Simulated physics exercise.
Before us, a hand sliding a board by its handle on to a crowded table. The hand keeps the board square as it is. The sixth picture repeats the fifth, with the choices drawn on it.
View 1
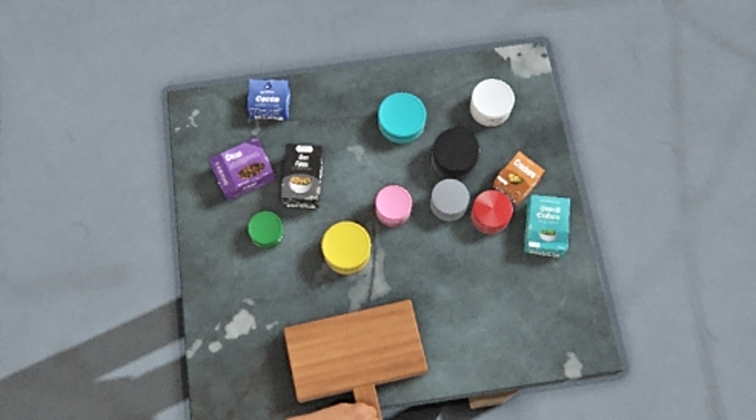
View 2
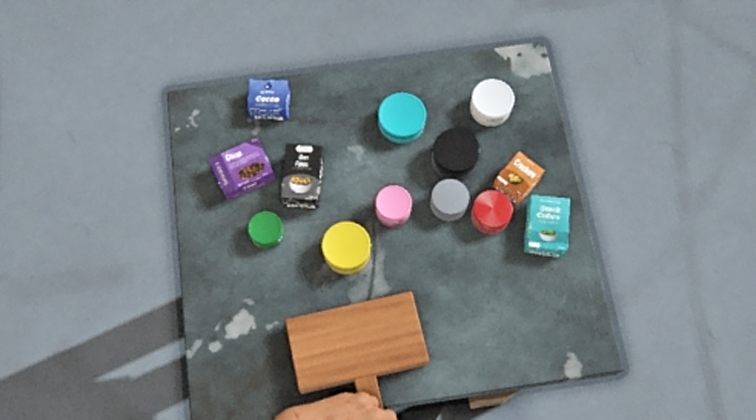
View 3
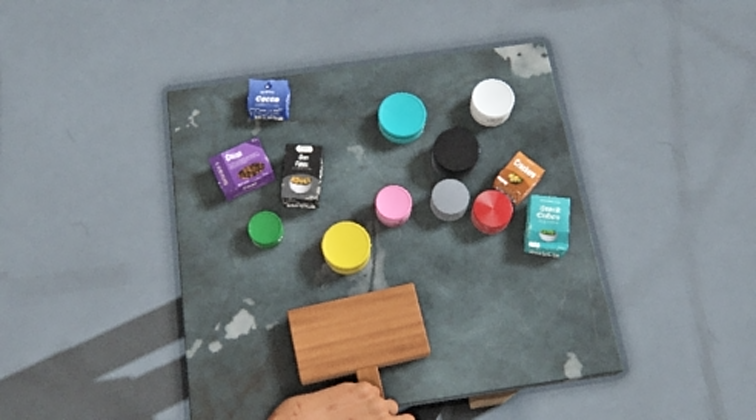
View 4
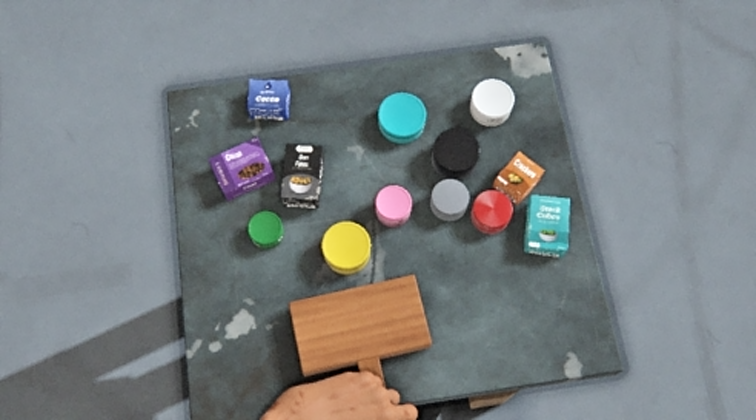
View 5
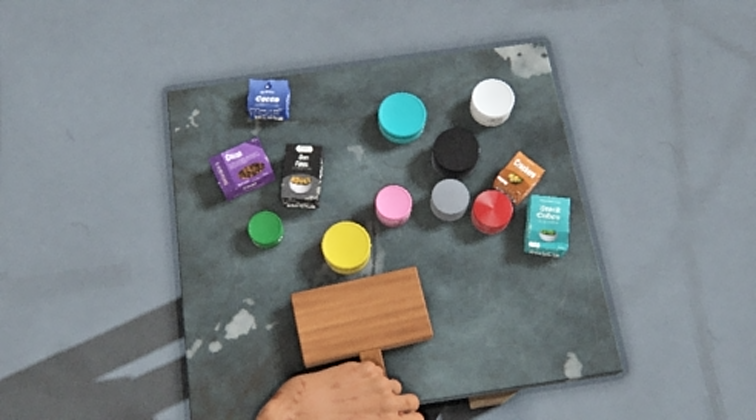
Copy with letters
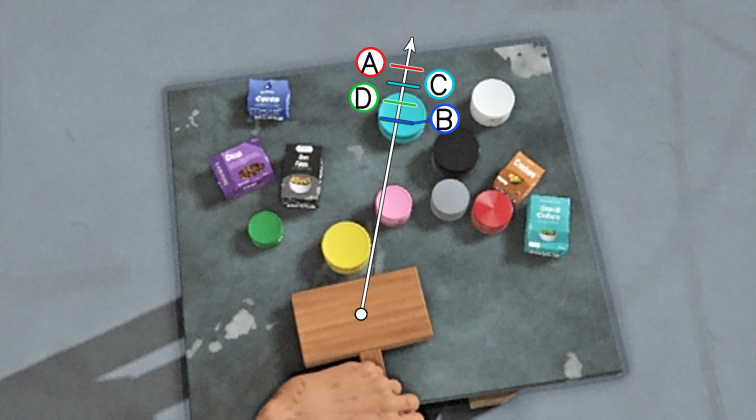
A hand slides a wooden board by its handle slowly up a dark table toward a yellow tub among colourful containers.
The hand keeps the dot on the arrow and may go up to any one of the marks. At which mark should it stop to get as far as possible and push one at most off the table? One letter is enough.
D is the last mark within the limit.
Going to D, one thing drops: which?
The turquoise jar goes over.
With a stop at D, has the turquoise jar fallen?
Yes.
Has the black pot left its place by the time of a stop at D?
Yes.
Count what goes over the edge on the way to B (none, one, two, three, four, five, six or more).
By then, none.
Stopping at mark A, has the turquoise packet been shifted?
No.
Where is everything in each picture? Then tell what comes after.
The first frame shows blue packet (269, 100); black pot (456, 154); purple packet (242, 170).
The second frame shows board (356, 340); turquoise jar (402, 119).
The third frame shows board (358, 331); red tin (491, 212).
The fourth frame shows board (359, 323); yellow tub (346, 248).
The fifth frame shows board (361, 314); pink tub (393, 207); grey pot (449, 200); black packet (303, 176).
On the marked copy, A at (406, 67); B at (396, 121); C at (403, 85); D at (400, 103); the arrow from (361, 314) to (412, 38); the white dot at (361, 314).
With D. Early on, board (376, 237); yellow tub (344, 188); pink tub (391, 183).
Further on, board (390, 162); turquoise jar (407, 93); yellow tub (337, 119).
At the end, board (400, 109); turquoise jar over the edge; yellow tub (330, 72); one fallen.
As for the rest, A drops three; B is within the limit but short; C drops three.
